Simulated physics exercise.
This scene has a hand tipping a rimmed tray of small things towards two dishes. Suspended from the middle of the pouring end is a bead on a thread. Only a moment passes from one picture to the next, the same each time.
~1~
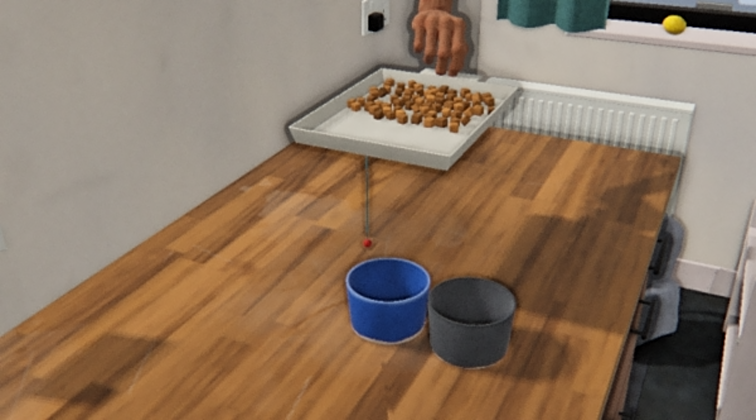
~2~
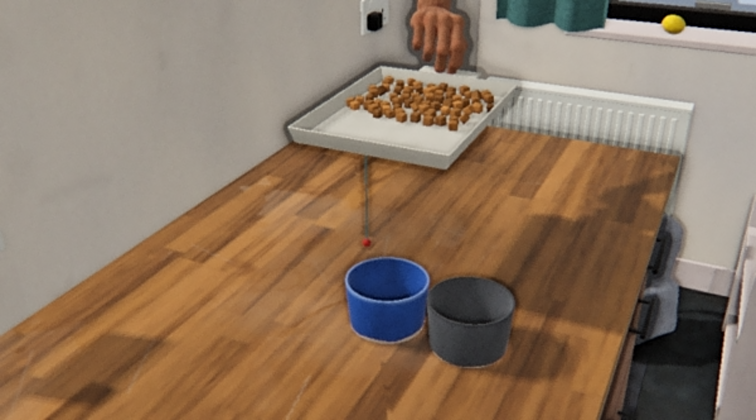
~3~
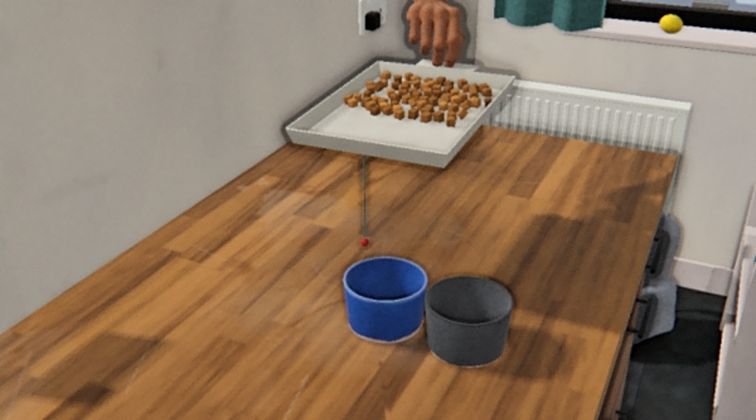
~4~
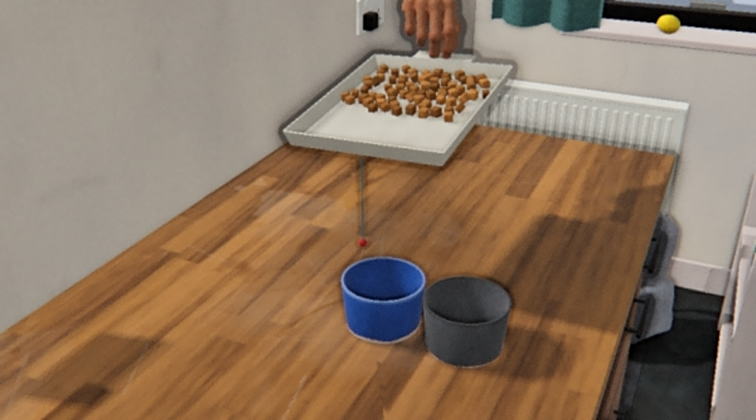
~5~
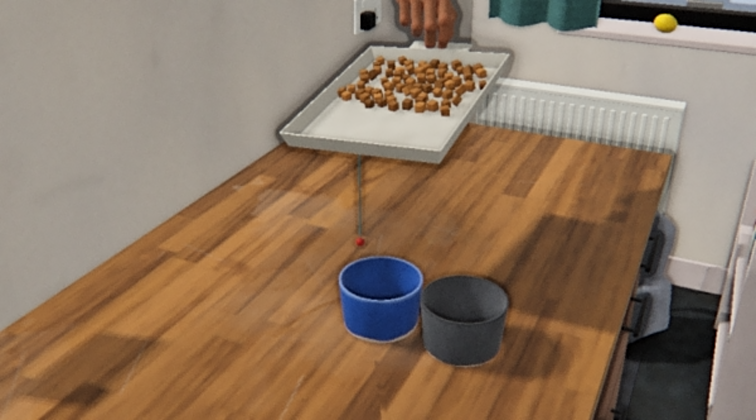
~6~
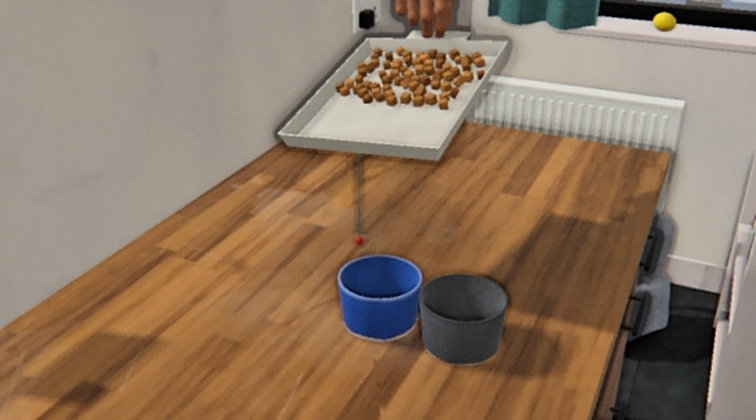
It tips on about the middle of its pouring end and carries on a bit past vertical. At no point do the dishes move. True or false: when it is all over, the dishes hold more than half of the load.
False.
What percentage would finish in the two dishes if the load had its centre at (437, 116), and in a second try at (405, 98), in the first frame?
Estimates in order: 0 percent, 0 percent.
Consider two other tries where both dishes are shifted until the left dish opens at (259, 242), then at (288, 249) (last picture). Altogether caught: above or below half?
In turn: Most of it; the larger part.
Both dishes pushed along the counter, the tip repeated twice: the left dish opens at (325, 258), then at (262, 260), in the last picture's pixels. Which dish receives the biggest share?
Well, first the one further left, then the one further left.
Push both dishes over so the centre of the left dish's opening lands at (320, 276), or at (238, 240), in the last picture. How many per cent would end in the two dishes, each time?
Trial 1 about 20 %, trial 2 about 70 %.
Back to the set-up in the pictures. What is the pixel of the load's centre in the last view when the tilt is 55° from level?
Roughly at (325, 120).
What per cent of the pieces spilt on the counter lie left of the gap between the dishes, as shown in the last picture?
Roughly 100 in a hundred.
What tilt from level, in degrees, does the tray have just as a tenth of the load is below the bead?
Somewhere near 85°.
Just after the last frame, tray tipped steeply; almost all on the tray; about a tenth in the air.
A moment on, tray tipped right over; the larger part on the tray; about a tenth outside both; just a few in the air.
Further on, tray tipped past a quarter turn; every one outside both.
When it is over, tray tipped past a quarter turn; not one in the right dish; not one in the left dish; every one outside both.
